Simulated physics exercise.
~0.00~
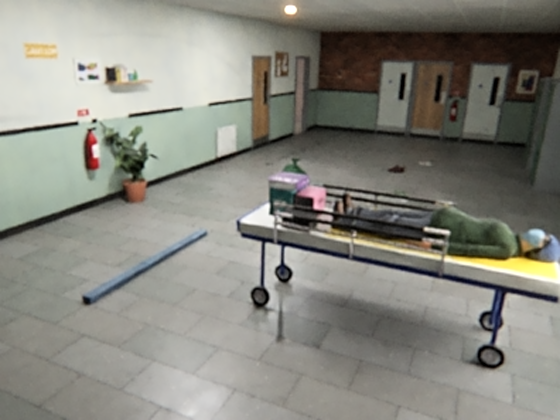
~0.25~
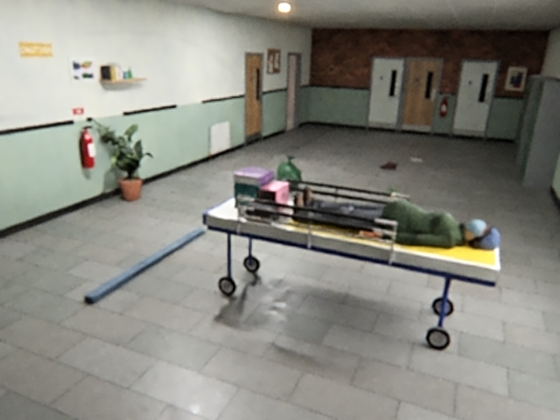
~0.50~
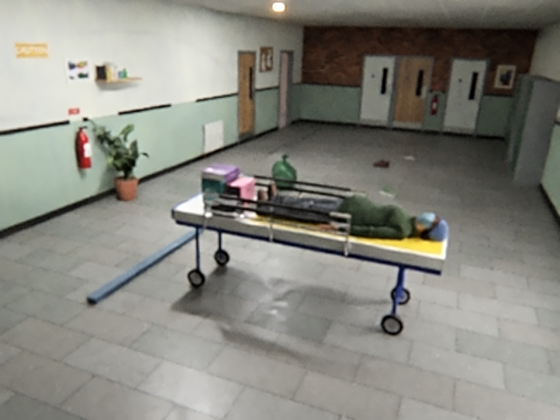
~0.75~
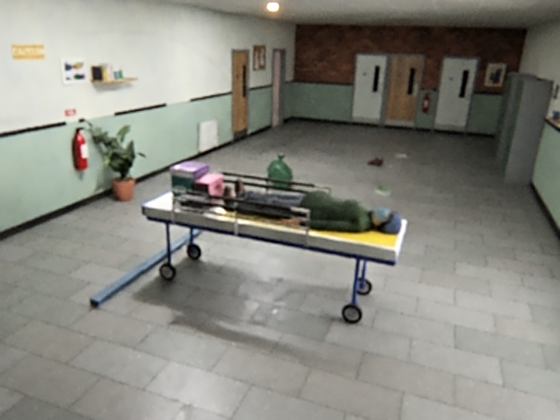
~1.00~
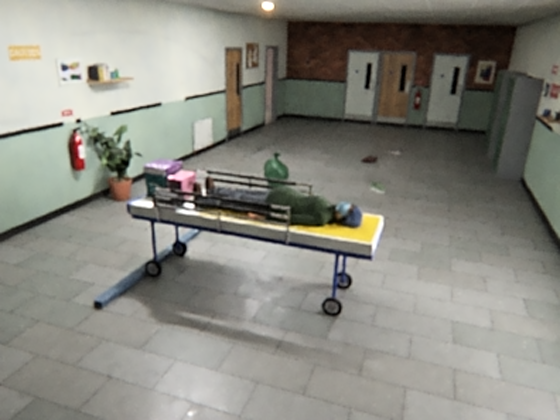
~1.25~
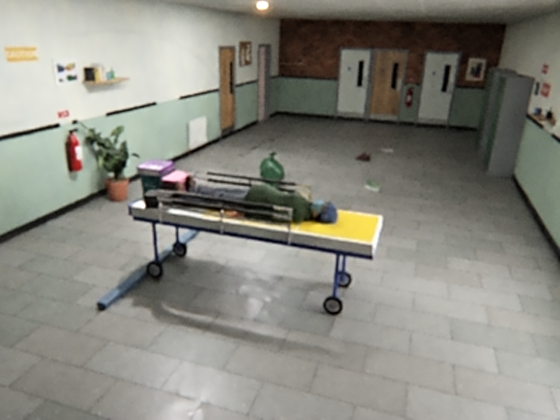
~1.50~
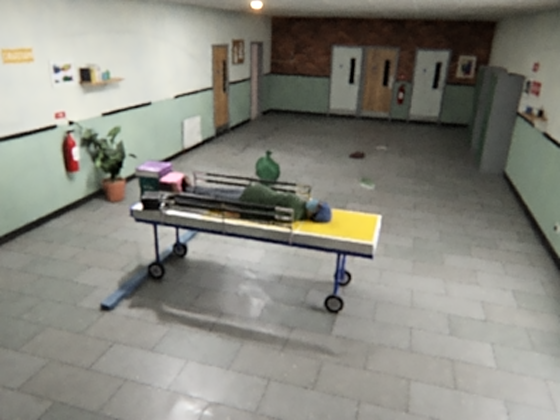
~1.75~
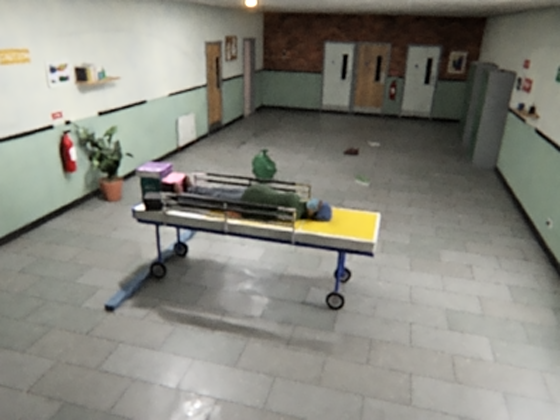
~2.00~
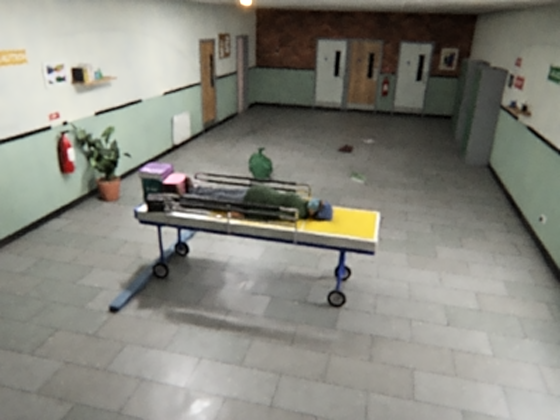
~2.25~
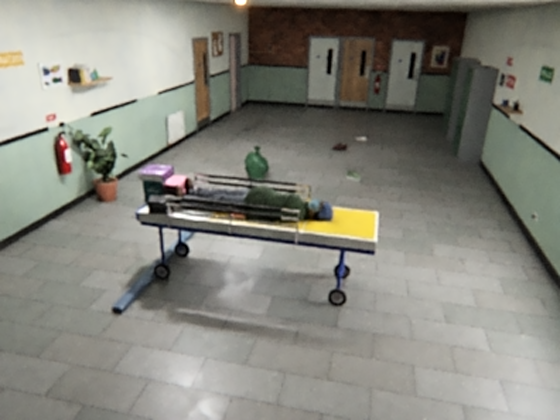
In a wide hall with pale green lower walls and a brick far wall, a person in a green top lies limp on a wheeled trolley, with purple and pink items and other kit at its left end. The trolley rolls left towards a blue bar on the floor as the view drifts slowly sideways. It stops at the bar without tipping, and the person slides a little further left along the top, baring more of the yellow surface behind the head. The sliding then dies out, and the person and kit rest still on the trolley.
